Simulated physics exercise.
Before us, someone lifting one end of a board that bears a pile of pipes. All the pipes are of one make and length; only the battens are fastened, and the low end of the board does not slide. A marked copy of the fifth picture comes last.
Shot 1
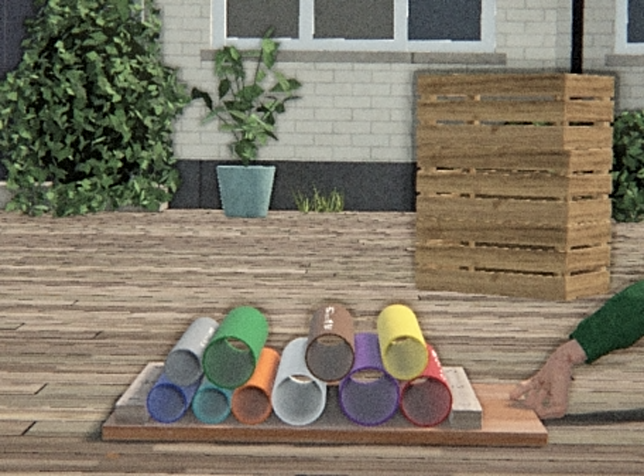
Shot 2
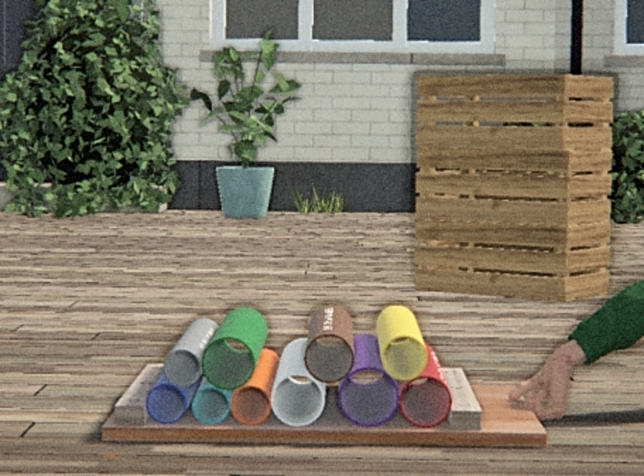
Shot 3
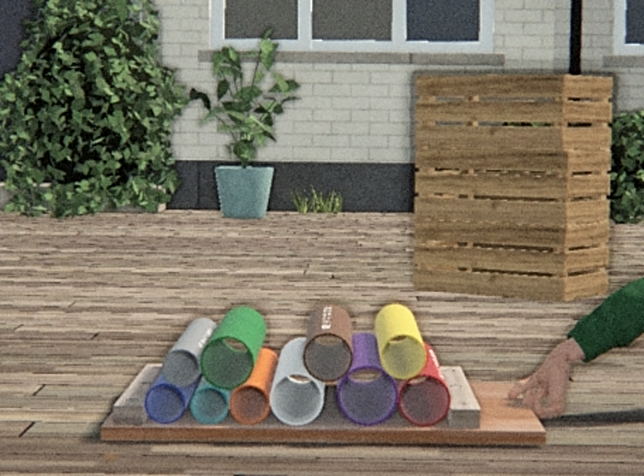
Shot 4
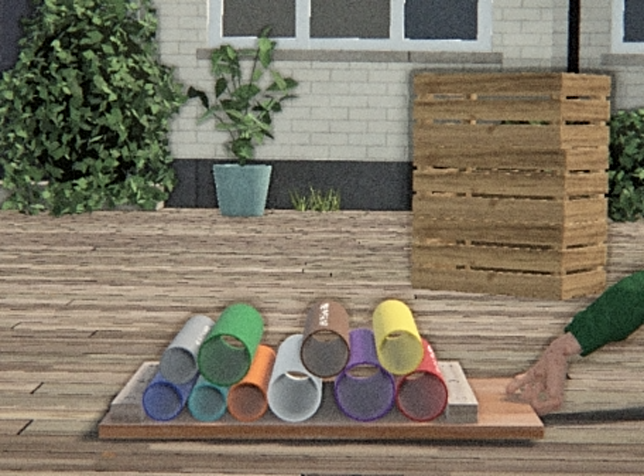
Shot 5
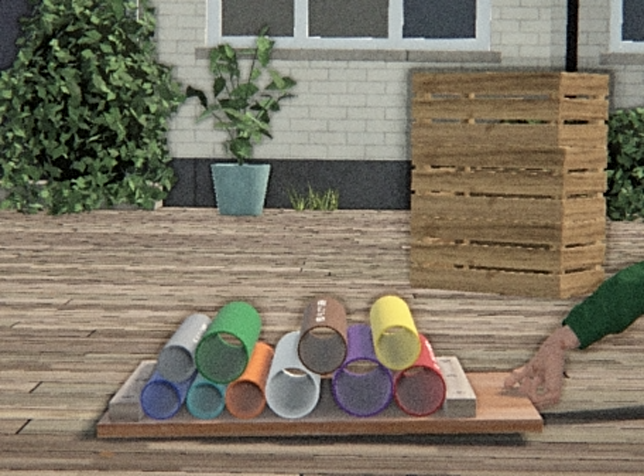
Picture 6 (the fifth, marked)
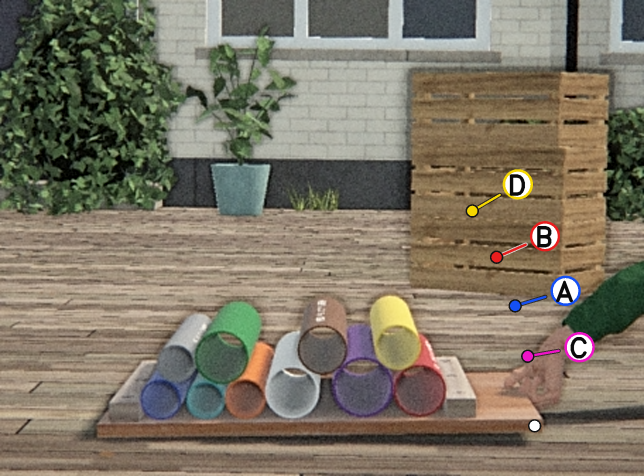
A hand in a green sleeve holding the right end of a board stacked with colourful pipes, which barely moves on a wooden deck.
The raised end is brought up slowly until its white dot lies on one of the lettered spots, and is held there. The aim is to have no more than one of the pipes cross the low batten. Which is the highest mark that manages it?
Mark A is as high as it can go.
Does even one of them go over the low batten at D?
Yes.
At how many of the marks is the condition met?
Two of the four.
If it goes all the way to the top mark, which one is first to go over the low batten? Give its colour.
First is the grey one.
On the marked copy, A at (515, 306); B at (496, 257); C at (528, 356); D at (472, 211); the white dot at (535, 426).
Following A. Soon after the start, board at 13°.
Later, board at 18°.
In the end, board at 18°, one over the low batten (grey).
As for the rest, B two over the low batten (green, grey); C none over the low batten; D three over the low batten (green, grey, brown).
